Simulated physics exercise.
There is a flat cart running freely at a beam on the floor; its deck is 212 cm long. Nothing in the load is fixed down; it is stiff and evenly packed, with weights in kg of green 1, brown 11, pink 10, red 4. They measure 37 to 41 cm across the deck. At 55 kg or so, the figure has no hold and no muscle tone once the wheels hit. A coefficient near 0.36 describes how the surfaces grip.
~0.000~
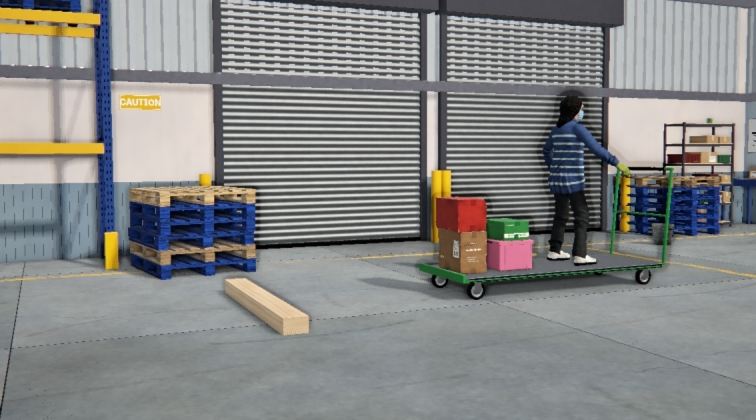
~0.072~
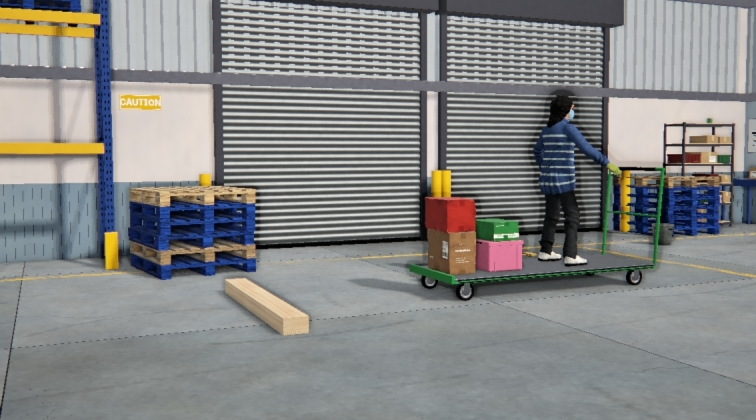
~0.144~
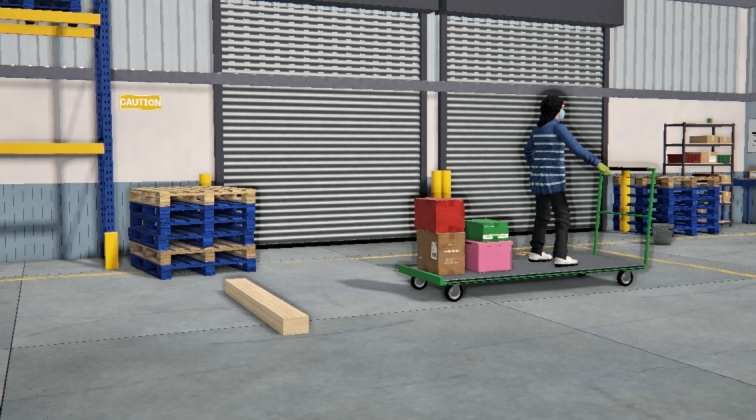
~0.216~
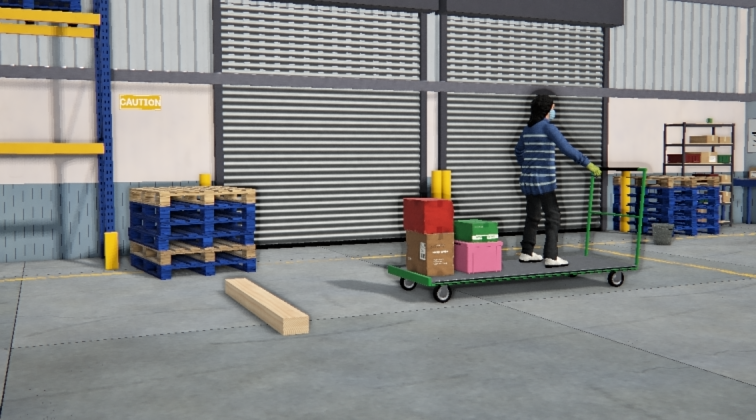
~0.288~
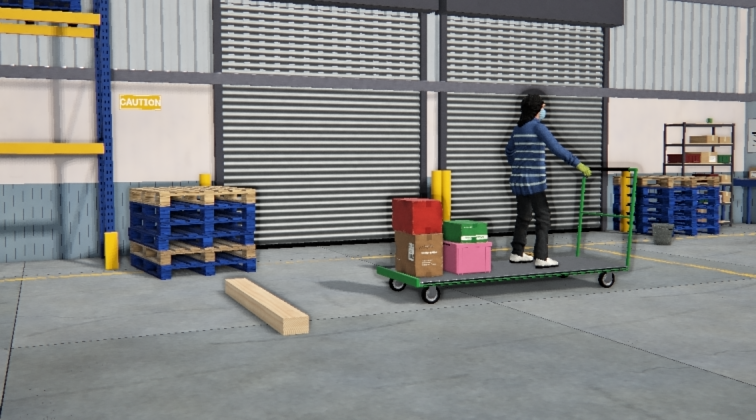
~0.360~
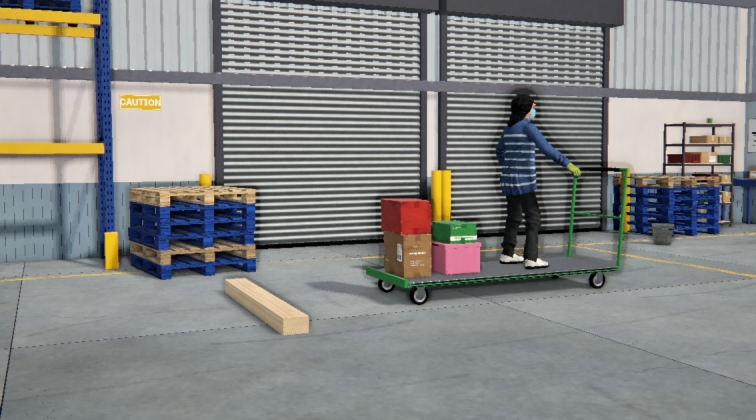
A figure standing on a green flat cart with stacked boxes rolls slowly left, holding the handle.
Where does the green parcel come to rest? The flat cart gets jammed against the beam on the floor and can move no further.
The green parcel comes to rest on the deck.
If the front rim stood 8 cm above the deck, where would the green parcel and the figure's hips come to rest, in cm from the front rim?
Rest positions from the front rim: Green 40 cm behind; hips 90 cm behind.
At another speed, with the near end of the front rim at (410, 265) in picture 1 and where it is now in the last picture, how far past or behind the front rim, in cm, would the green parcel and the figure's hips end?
The green item would end 50 cm behind the front rim, and the hips 90 cm behind it.
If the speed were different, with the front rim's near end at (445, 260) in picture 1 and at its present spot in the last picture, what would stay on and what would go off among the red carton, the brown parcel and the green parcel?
Then the red one is past the rim, the brown one is past the rim and the green one is past the rim.
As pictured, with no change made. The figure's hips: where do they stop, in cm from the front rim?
Some 100 cm behind it.
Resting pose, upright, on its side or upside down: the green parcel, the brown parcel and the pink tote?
At the end, green is standing on its base, brown is standing on its base and pink is standing on its base.
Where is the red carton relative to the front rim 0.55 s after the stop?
Past the rim, near 55 cm.
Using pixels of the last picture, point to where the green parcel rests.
Roughly pixel (312, 239).
After 1.07 s the deck stops.
After 1.62 s the green parcel is 43 cm behind the rim, tilted 0°, near (312, 239) in the last picture's view.
After 2.07 s the green parcel is 43 cm behind the rim, tilted 0°, near (312, 239) in the last picture's view.
At rest, 3.7 s, past the rim, red carton; behind it, green parcel, brown parcel, pink tote and the figure's hips.
